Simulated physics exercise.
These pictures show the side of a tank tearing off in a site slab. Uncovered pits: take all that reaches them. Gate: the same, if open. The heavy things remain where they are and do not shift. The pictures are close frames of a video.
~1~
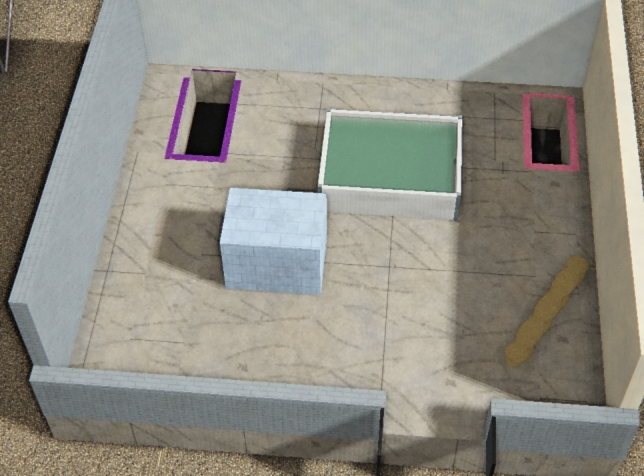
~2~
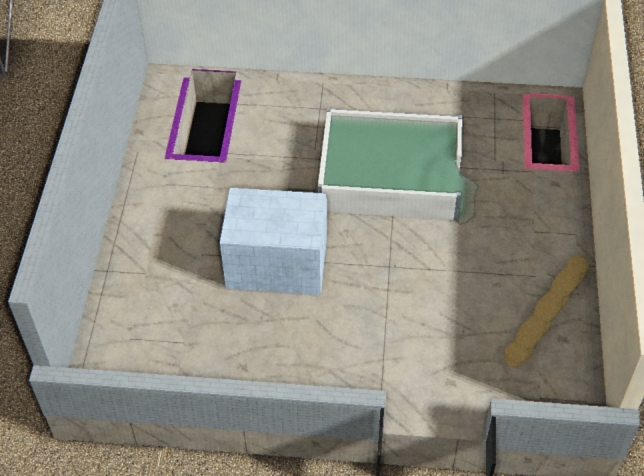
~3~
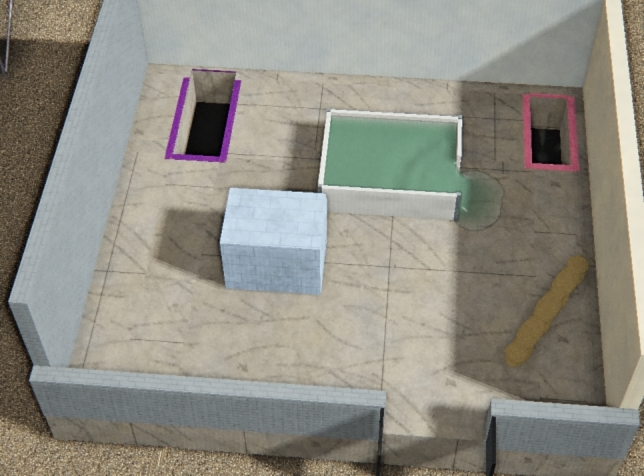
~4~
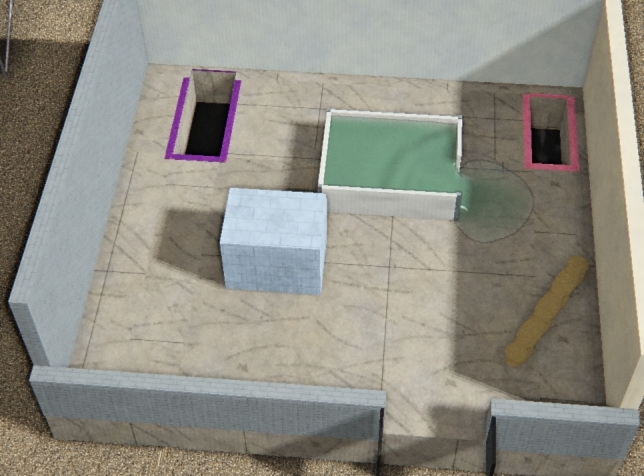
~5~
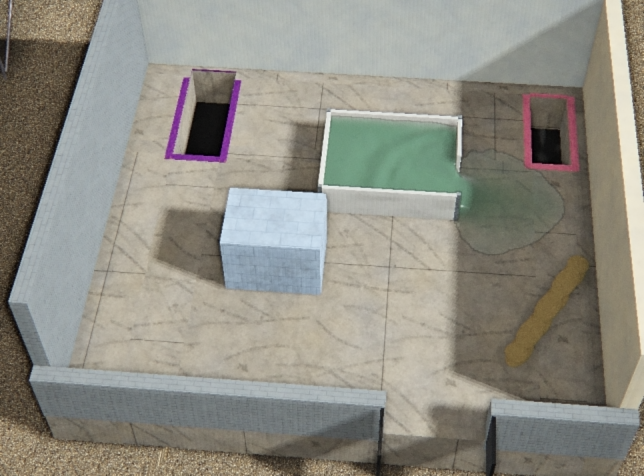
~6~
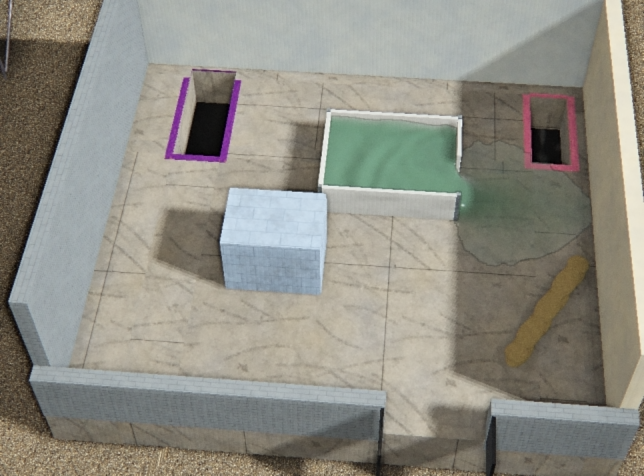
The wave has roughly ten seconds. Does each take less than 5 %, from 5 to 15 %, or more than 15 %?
The gate drains a share of five to fifteen per cent; the pink pit drains a share exceeding fifteen per cent; the purple pit drains a share short of five per cent.
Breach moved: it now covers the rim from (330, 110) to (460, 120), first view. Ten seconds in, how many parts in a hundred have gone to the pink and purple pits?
Pink 35 %, purple 35 %.
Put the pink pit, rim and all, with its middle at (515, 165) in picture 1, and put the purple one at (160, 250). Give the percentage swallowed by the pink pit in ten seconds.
Share for pink: 45 in a hundred.
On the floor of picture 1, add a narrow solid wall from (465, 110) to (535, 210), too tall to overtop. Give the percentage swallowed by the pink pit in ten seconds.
Per cent: Pink 14.
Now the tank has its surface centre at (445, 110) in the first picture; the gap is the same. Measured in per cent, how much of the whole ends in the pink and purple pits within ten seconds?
I'd say pink gets 60 % and purple gets 0 %.
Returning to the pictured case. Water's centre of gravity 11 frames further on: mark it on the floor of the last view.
Around pixel (437, 191) of the last picture.
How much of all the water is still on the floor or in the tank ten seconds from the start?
Close to 60 in a hundred.
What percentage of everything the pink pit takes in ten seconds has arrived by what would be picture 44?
My estimate is close to 70 per cent.
A moment on, water covers 10 % of the floor; the gate 0 %, the pink pit 1 %, the purple pit 0 %.
Next, water covers 15 % of the floor; the gate 0 %, the pink pit 4 %, the purple pit 0 %.
Then, water covers 20 % of the floor; the gate 0 %, the pink pit 11 %, the purple pit 0 %.
Later, water covers 35 % of the floor; the gate 3 %, the pink pit 22 %, the purple pit 0 %.
In the end, water covers 45 % of the floor; the gate 7 %, the pink pit 33 %, the purple pit 0 %.
